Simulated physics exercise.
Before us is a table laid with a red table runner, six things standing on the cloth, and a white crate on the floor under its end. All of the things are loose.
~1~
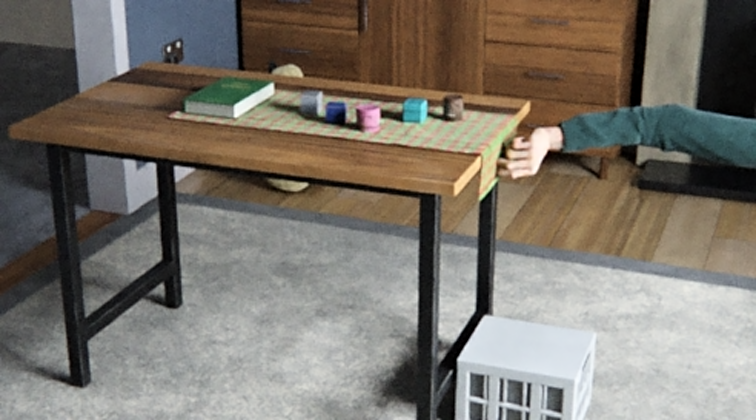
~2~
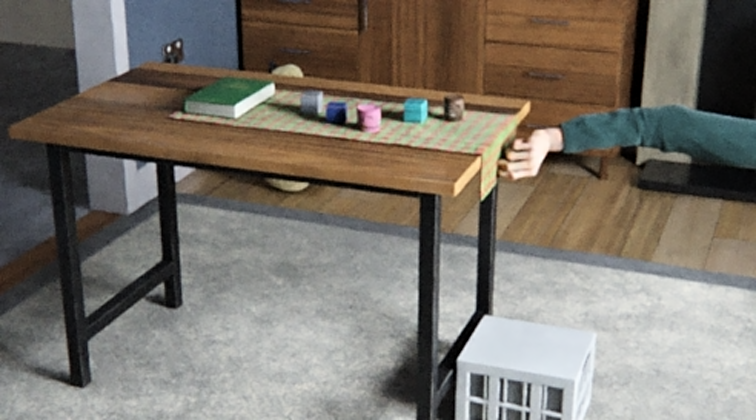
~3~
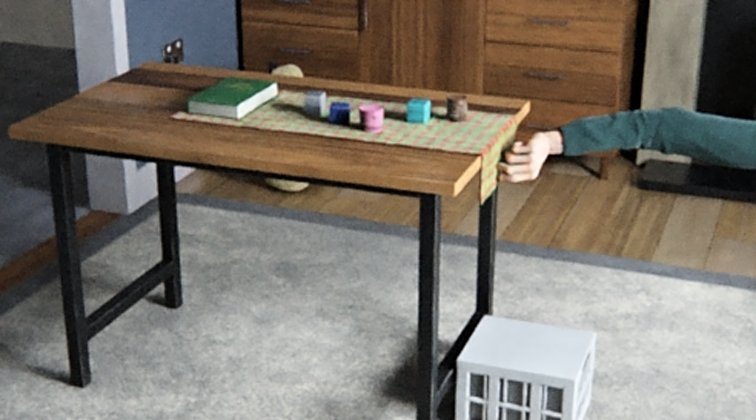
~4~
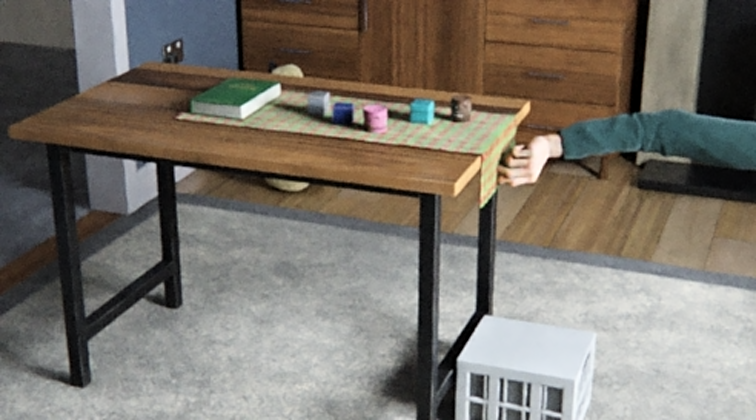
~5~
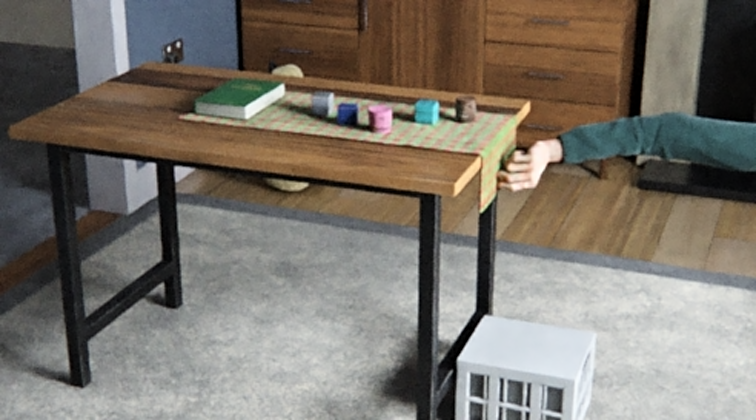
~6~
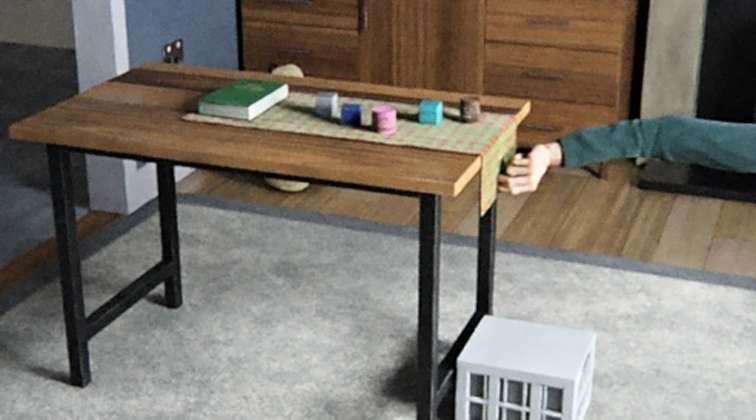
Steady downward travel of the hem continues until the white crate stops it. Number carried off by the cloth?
Exactly four drop.
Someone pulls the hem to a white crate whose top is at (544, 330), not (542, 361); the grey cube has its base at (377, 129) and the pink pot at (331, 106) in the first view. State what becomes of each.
Grey cube: Lost; pink pot: Safe.
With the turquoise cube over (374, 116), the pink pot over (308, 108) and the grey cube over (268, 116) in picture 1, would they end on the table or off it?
Turquoise cube - leaves the top. Pink pot - stays aboard. Grey cube - stays aboard.
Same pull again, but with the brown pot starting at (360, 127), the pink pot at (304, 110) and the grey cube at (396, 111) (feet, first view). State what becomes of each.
Note - brown pot lost, pink pot retained, grey cube lost.
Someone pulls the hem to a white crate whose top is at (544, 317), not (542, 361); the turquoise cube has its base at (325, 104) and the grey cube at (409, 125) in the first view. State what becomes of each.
Turquoise cube stays, grey cube is gone.
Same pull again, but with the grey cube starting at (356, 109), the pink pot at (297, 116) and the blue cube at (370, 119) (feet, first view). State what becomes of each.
Fate of the grey cube: It goes; fate of the pink pot: It stays; fate of the blue cube: It goes.
Soon after, hem near (498, 255); brown pot gone.
After that, hem near (498, 310); brown pot, turquoise cube and pink pot gone.
In the end, hem on the crate; brown pot, turquoise cube, pink pot and blue cube gone. The count of fallen things is four.
